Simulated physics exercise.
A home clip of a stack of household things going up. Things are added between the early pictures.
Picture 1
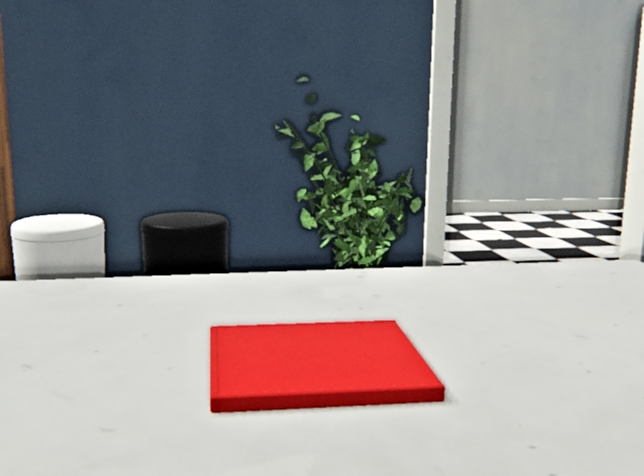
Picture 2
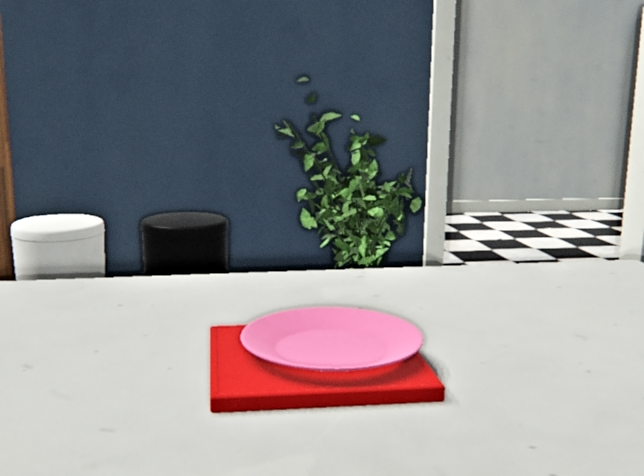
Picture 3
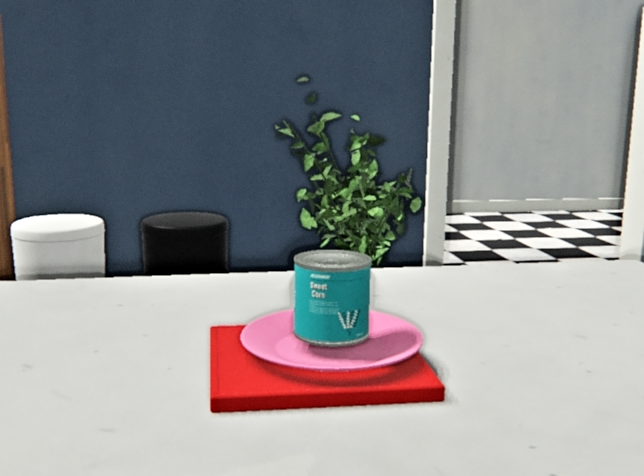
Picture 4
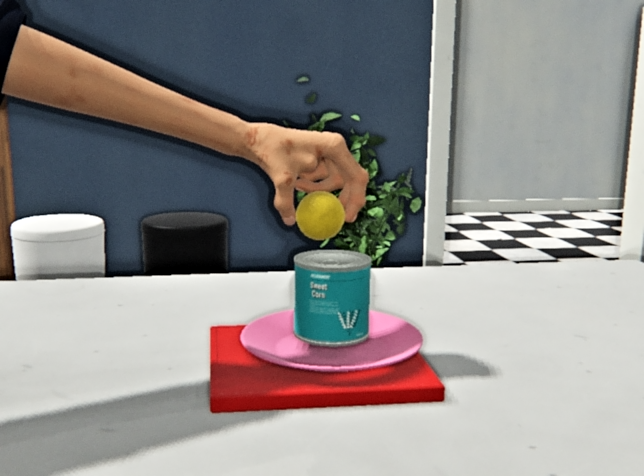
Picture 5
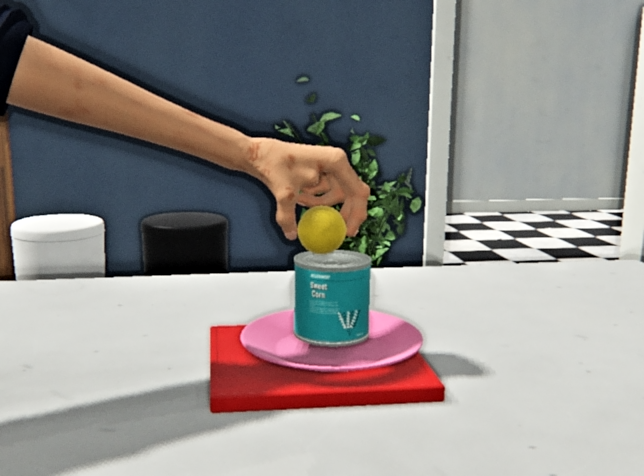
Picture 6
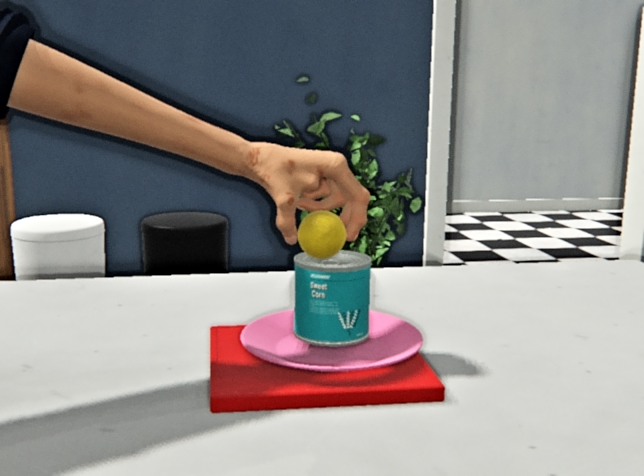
Kitchen counter with a pink plate and turquoise can appearing on a red tray, then a hand lowering a yellow lemon onto the can.
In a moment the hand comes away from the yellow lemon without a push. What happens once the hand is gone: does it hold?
It stays up.
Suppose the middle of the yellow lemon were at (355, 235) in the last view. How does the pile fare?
Then it keeps its balance.
Then, 0.50 s past the last view, nothing moves.
Then, 1.20 s past the last view, yellow lemon resting near (322, 236).
Finally, all 4 still in place. Final places as the last picture's camera would see them, yellow lemon near (323, 236). The pile holds.
